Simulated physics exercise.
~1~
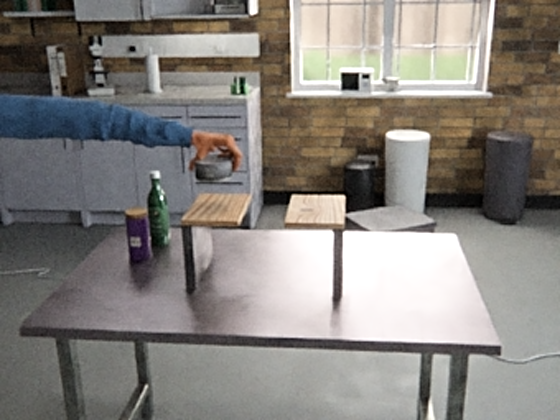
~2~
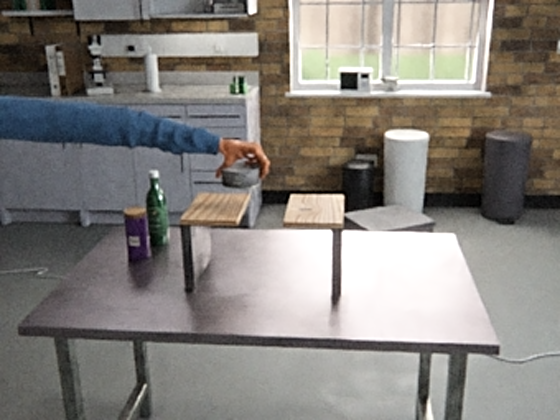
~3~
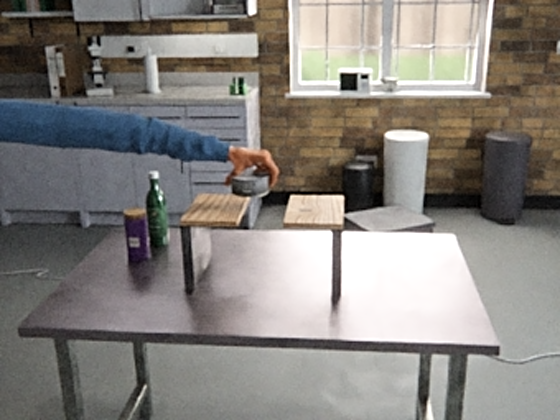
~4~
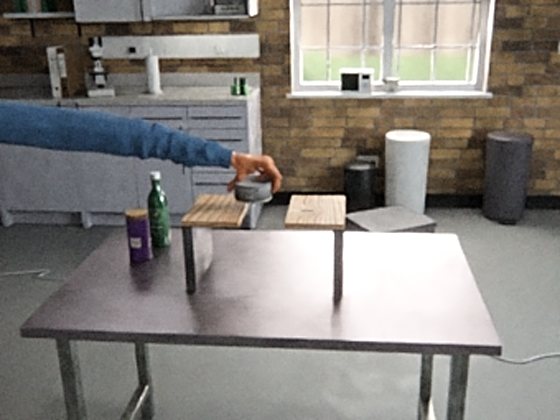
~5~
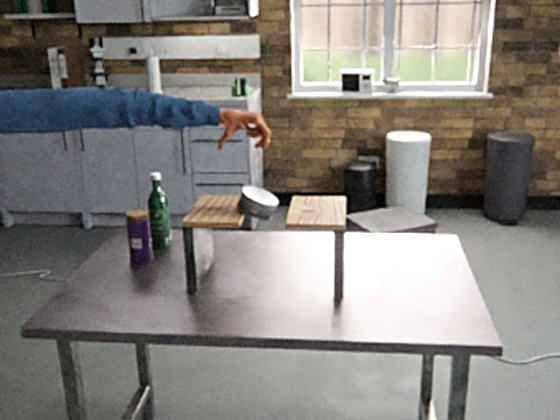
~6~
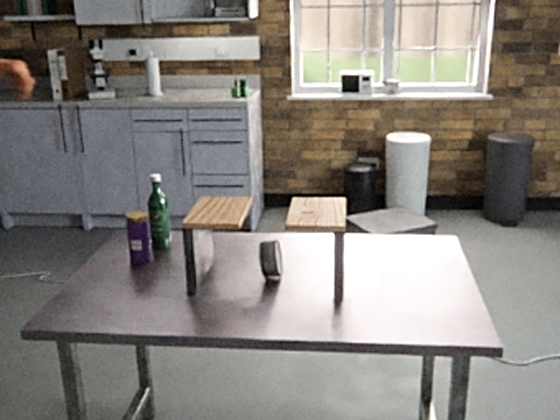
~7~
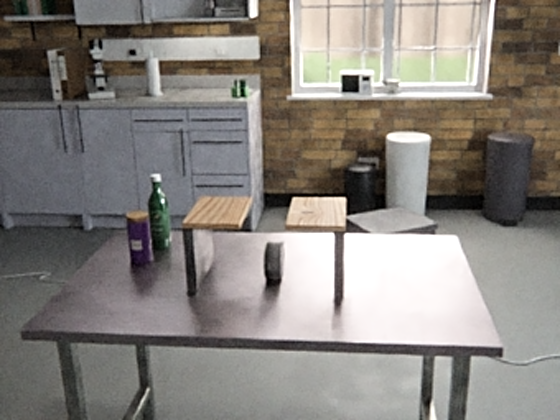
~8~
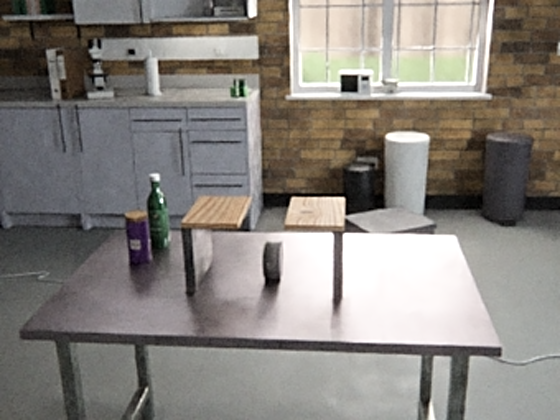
The footage shows a hand moving a grey tub right over the gap between two wooden-topped ledges on a metal table and letting go; the tub tips, drops through and rests on its side below, while a green bottle and purple jar stay put.
